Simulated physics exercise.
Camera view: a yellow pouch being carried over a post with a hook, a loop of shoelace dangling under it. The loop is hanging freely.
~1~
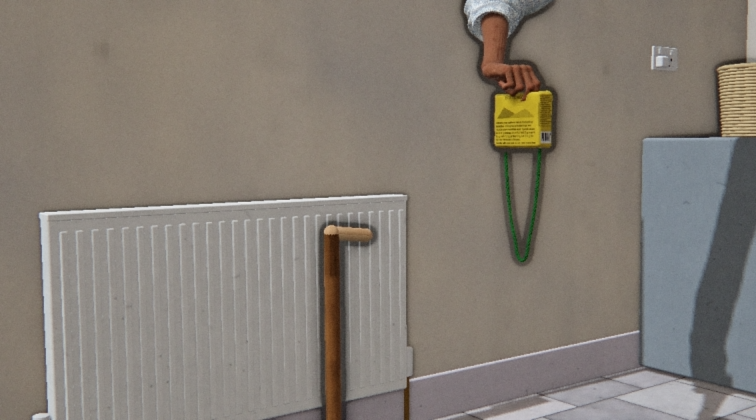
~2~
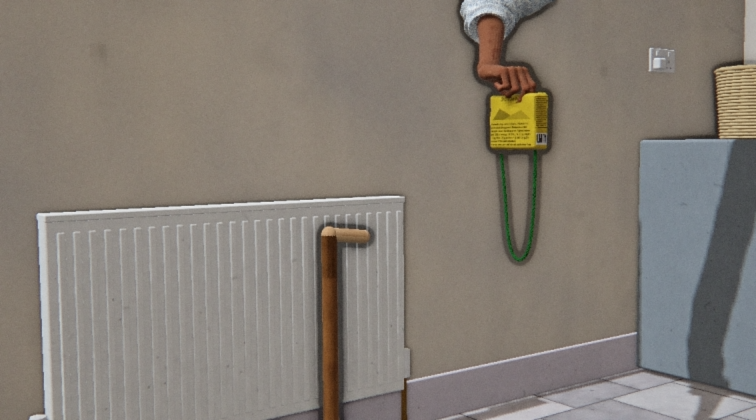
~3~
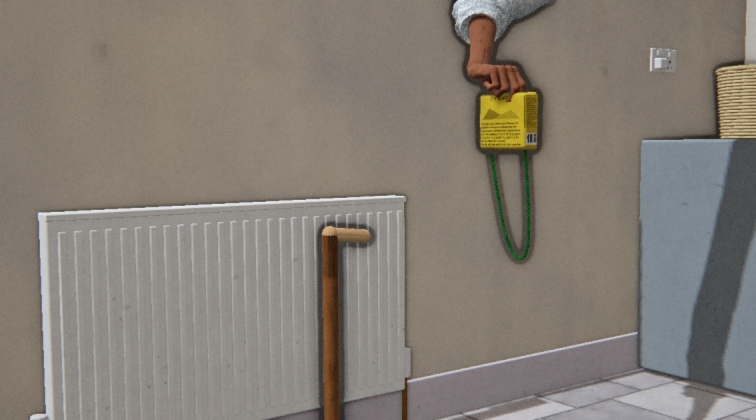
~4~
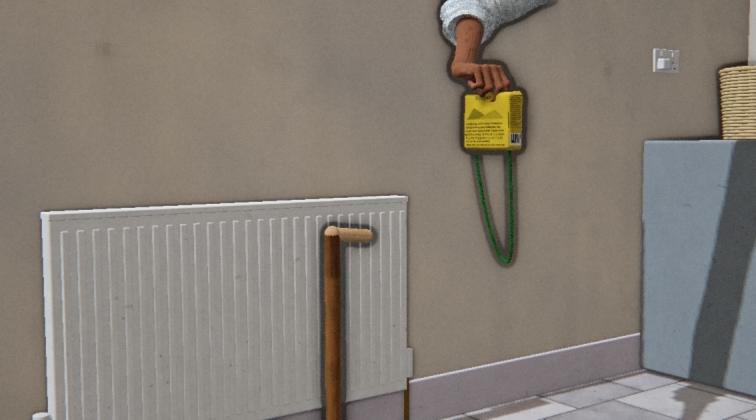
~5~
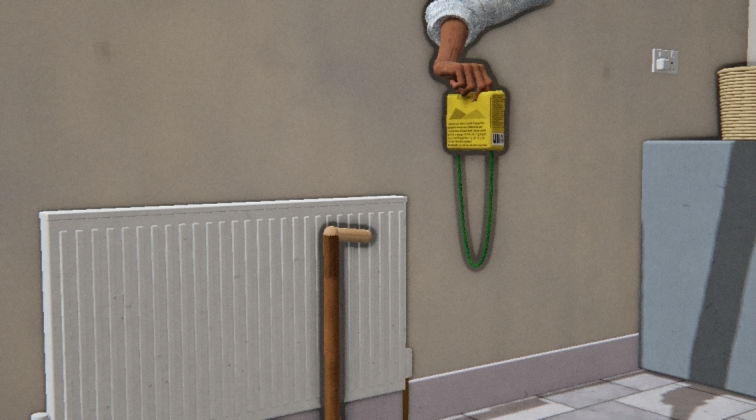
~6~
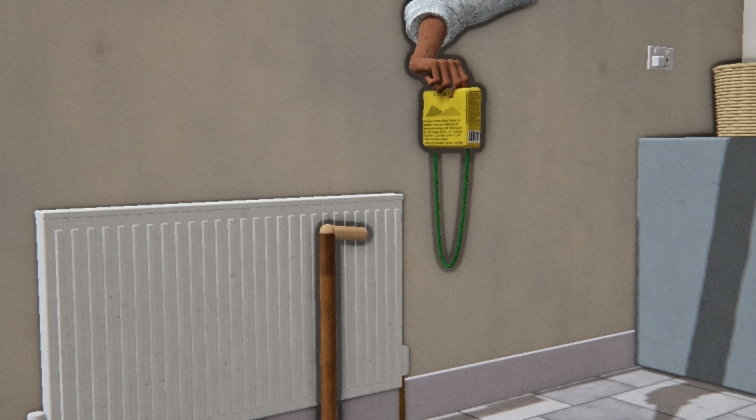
In a room with a white radiator and a wooden post with a short peg, a hand held a yellow pouch by its top and moved it gradually left, a green loop dangling underneath.
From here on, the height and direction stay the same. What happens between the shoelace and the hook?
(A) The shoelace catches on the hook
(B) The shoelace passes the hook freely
A.
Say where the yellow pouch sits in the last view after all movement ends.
Once everything settles, look close to pixel (246, 116).
Then, 0.72 s past the final frame, pouch nearing the post near (376, 118).
Then, 1.40 s past the final frame, pouch over the post near (294, 116).
When it is over, pouch past the post near (246, 116); loop tight round the post, hand stopped. The yellow pouch snags on the hook.
